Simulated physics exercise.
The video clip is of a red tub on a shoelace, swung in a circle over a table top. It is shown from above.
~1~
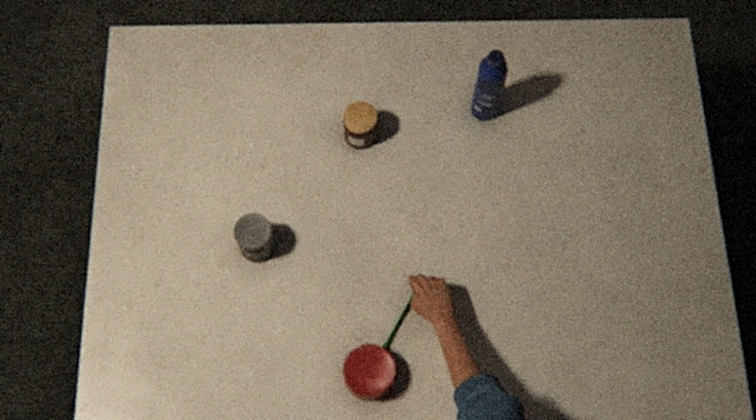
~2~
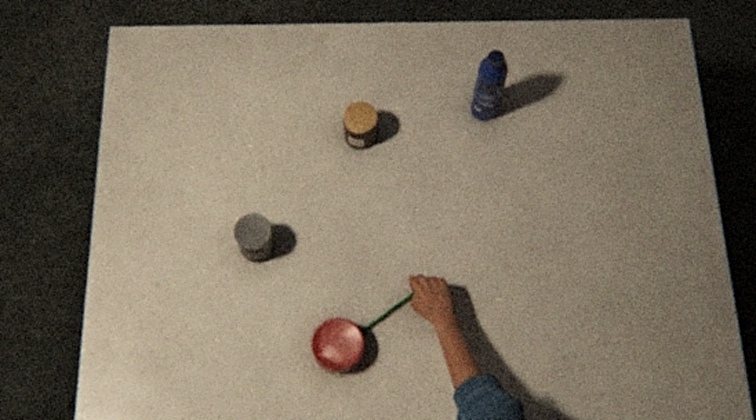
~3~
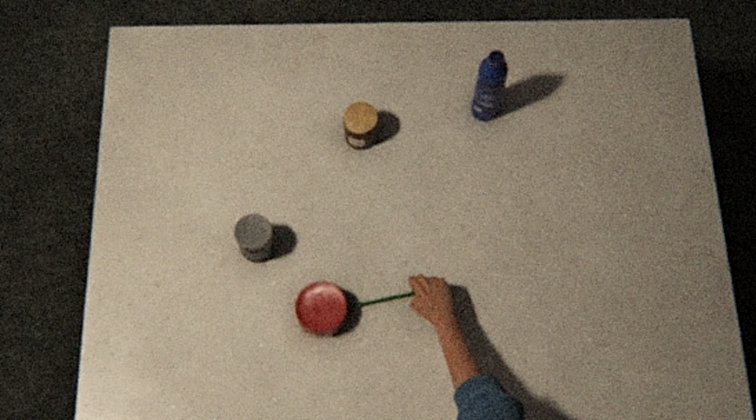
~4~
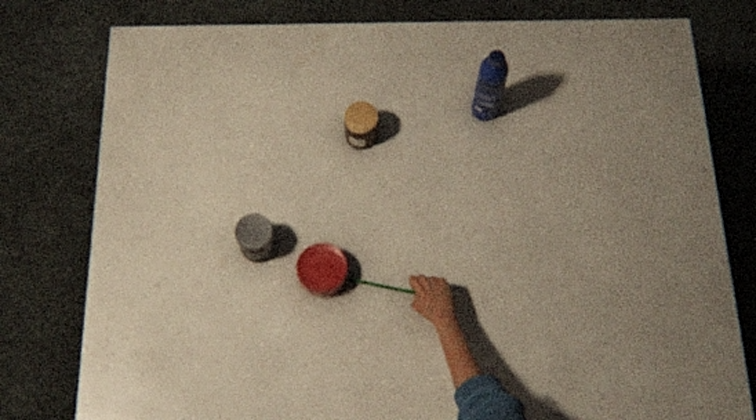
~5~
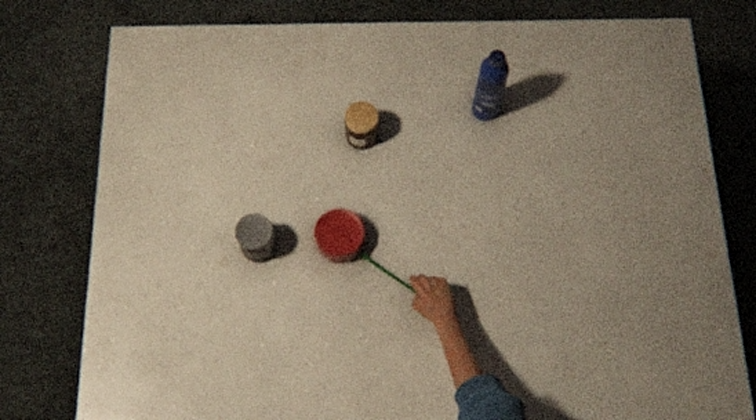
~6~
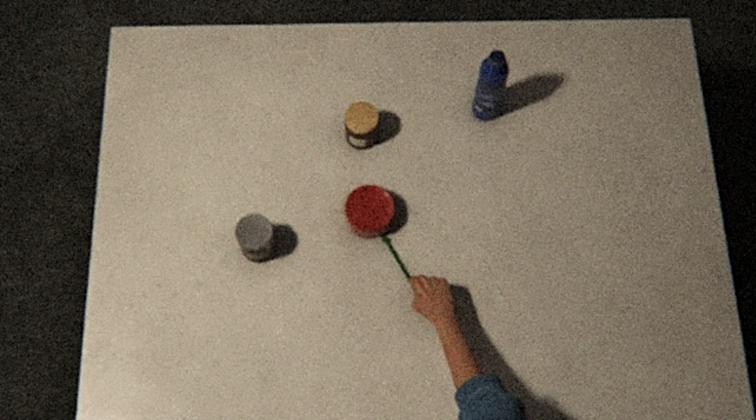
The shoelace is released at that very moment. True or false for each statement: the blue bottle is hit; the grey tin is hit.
Blue bottle: False; grey tin: False.
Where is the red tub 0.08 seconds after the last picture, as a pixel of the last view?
It is at roughly (439, 187).
Then, 0.08 s later than the last view, tub near (439, 186).
Then, 0.20 s later than the last view, tub near (519, 158).
Finally, tub near (599, 130). The blue bottle remains clear and the grey tin escapes it.
